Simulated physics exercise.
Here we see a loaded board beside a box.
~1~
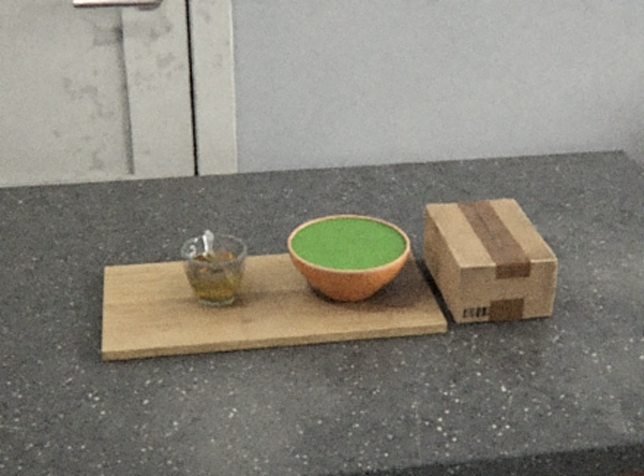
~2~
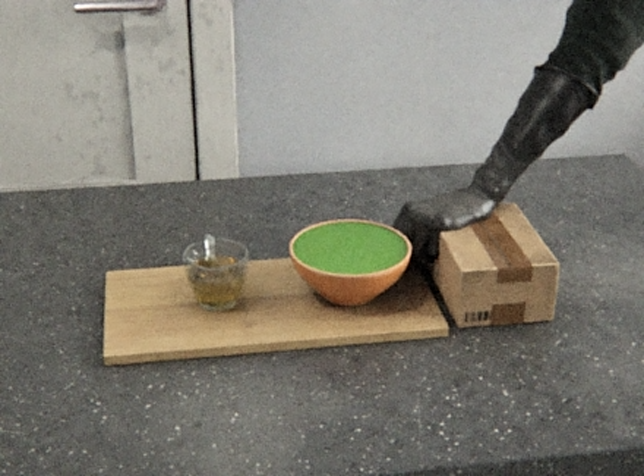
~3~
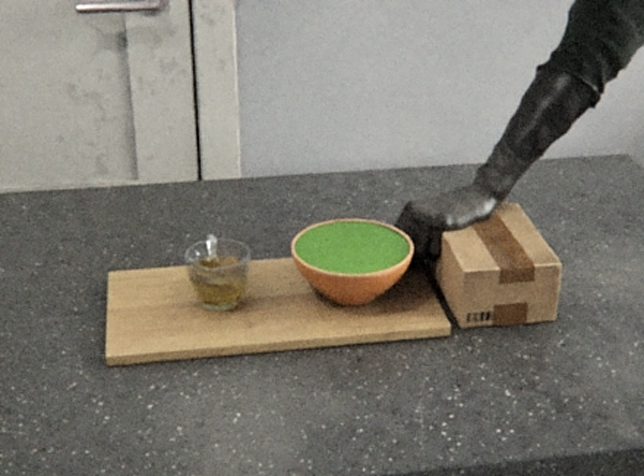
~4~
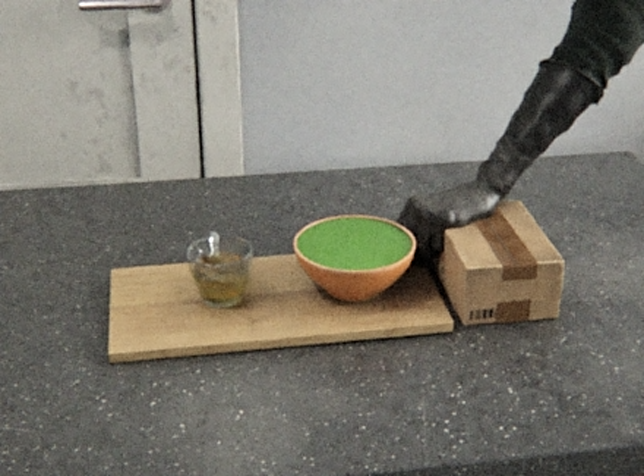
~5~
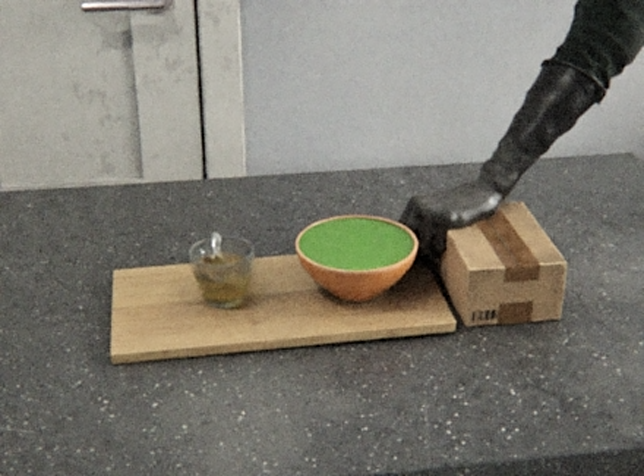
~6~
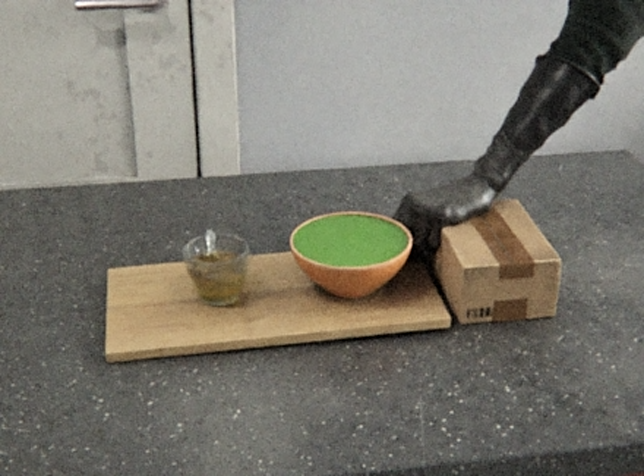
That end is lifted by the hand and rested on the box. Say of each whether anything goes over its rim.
The cup holds; the bowl loses some.
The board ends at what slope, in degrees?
13 degrees or so.
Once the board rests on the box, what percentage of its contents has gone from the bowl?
By my reckoning, 34 %.
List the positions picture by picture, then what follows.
In the first picture, the board lies flat; cup (215, 271) about two thirds full; bowl (348, 263) nearly full; box (507, 293).
The second picture shows a hand takes the end of the board; cup about two thirds full, surface at (216, 270); bowl nearly full, surface at (350, 248).
The third picture shows the board slopes by about 0°; cup (219, 275) about two thirds full; bowl (352, 266) nearly full.
In the fourth picture, the end is rising; cup about two thirds full, surface at (221, 266); bowl nearly full, surface at (354, 243); box (514, 294).
In the fifth picture, the end has come up a little; cup (223, 273) about two thirds full; bowl (356, 263) nearly full.
The sixth picture shows slope near 1°; cup about two thirds full, surface at (217, 265); bowl nearly full, surface at (351, 240); box (511, 293).
A moment on, the board slopes by about 7°; cup, all is still inside; bowl, a puddle lies under it.
Further on, the board slopes by about 14°; cup, all is still inside; bowl, a puddle lies under it.
When it is over, the board slopes by about 13°, resting on the box; cup, all is still inside; bowl, a puddle lies under it.
